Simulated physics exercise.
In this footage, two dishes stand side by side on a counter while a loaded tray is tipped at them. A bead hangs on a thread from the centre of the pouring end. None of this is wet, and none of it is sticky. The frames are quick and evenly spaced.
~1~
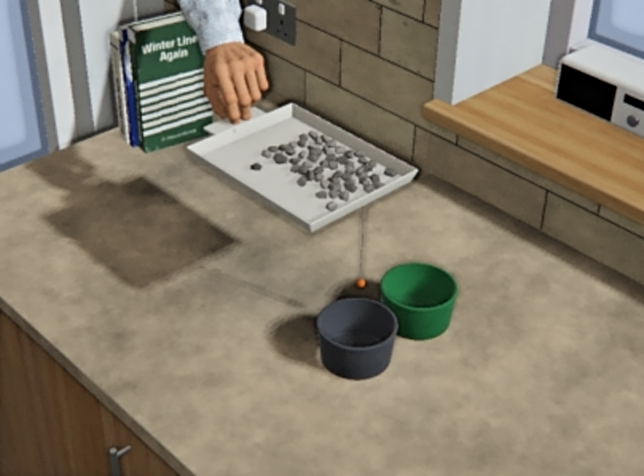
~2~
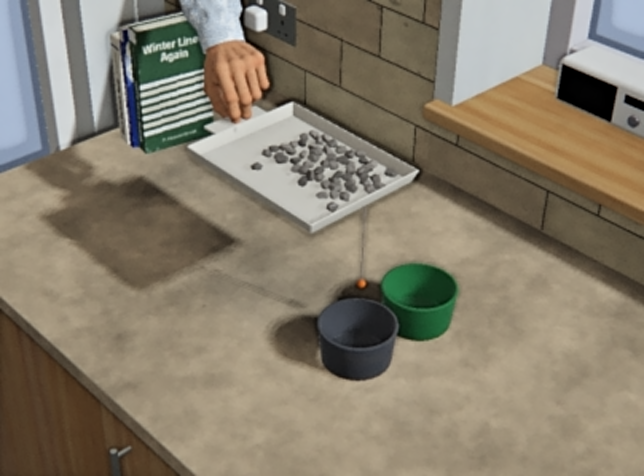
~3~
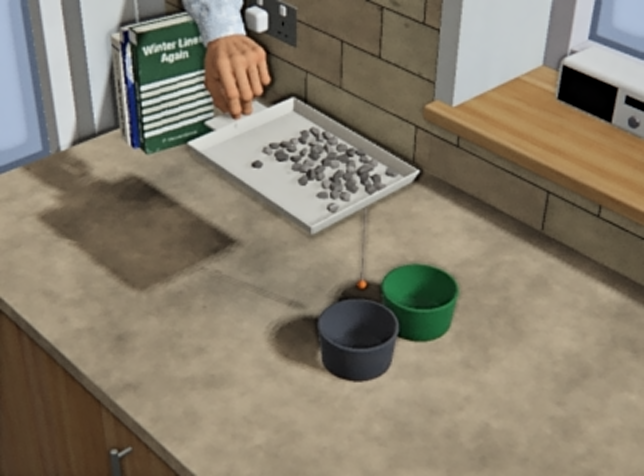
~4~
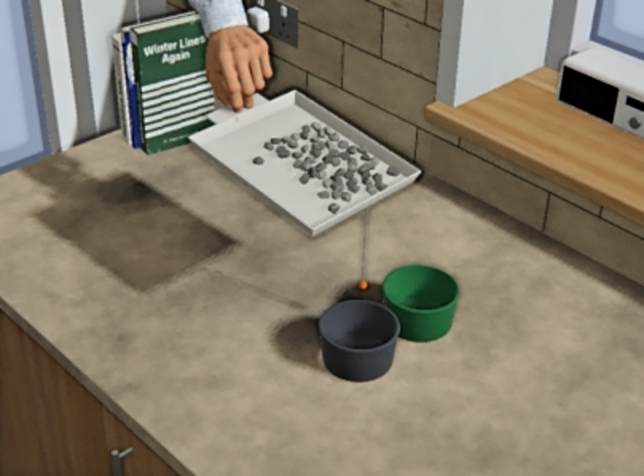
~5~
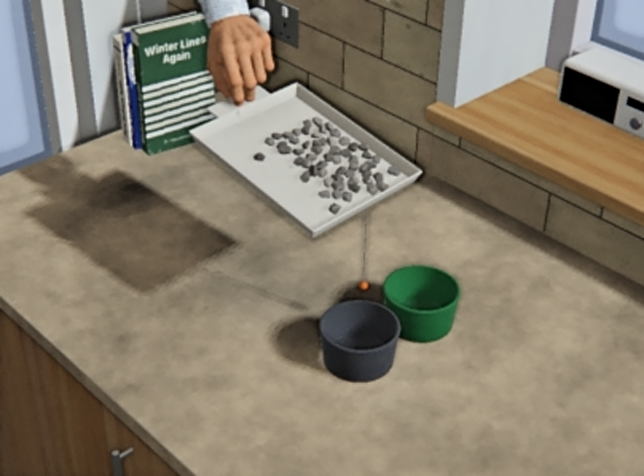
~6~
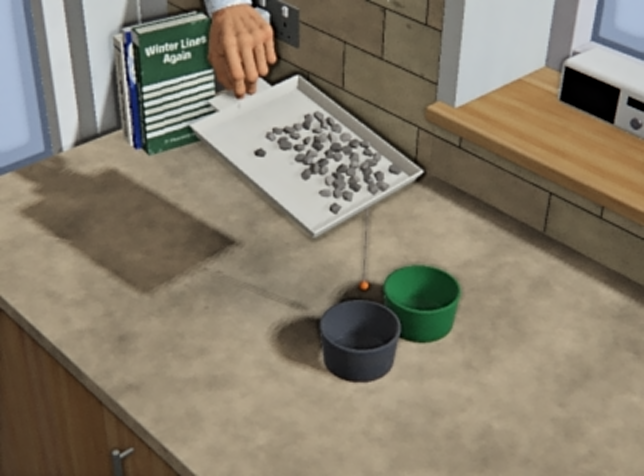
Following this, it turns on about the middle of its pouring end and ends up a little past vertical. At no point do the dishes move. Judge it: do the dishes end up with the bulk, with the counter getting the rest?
Yes, the dishes get the bulk.
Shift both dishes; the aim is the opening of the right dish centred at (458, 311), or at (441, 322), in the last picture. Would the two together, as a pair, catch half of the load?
At the first place under half, at the second the smaller part.
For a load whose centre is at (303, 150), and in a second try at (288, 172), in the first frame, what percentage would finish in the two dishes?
Estimate: 70 % first, 60 % second.
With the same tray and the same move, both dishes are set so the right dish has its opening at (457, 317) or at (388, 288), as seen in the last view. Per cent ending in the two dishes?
I'd expect some 0 percent, and then some 70 percent.
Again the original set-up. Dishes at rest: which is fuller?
The one to the left is fuller.
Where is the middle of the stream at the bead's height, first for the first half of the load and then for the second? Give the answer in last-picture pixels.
First close to (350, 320), next close to (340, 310).
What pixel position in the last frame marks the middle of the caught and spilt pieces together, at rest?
At about (351, 358), give or take.
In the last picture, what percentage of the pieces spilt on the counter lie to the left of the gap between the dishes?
Left fraction: Around 80 per cent.
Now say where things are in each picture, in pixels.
The first picture shows corners of the pouring end at (311, 220) and (411, 170), level; middle of the load at (333, 165), bits of gravel; left dish at (384, 356); right dish at (445, 317); bead on its thread at (361, 283).
The second picture shows corners of the pouring end at (312, 221) and (411, 170), level; middle of the load at (333, 165).
The third picture shows corners of the pouring end at (312, 223) and (412, 171), tipped barely, lowest at the left corner; middle of the load at (334, 164).
The fourth picture shows corners of the pouring end at (314, 224) and (414, 171), tipped a little, lowest at the left corner; middle of the load at (335, 162).
The fifth picture shows corners of the pouring end at (315, 226) and (415, 171), tipped a little, lowest at the left corner; middle of the load at (337, 159).
The sixth picture shows corners of the pouring end at (315, 227) and (416, 170), tipped a little, lowest at the left corner; middle of the load at (338, 156); left dish at (387, 358); right dish at (449, 319).
Soon, tray tipped steeply; nearly all on the tray; a stray few in the air.
A while on, tray tipped right over; a stray few on the tray; about half in the left dish; a small part in the right dish; about a quarter outside both; a small part in the air.
Towards the end, tray tipped past a quarter turn; about two thirds in the left dish; a small part in the right dish; about a third outside both.
Finally, tray tipped past a quarter turn; about two thirds in the left dish; a small part in the right dish; about a third outside both.
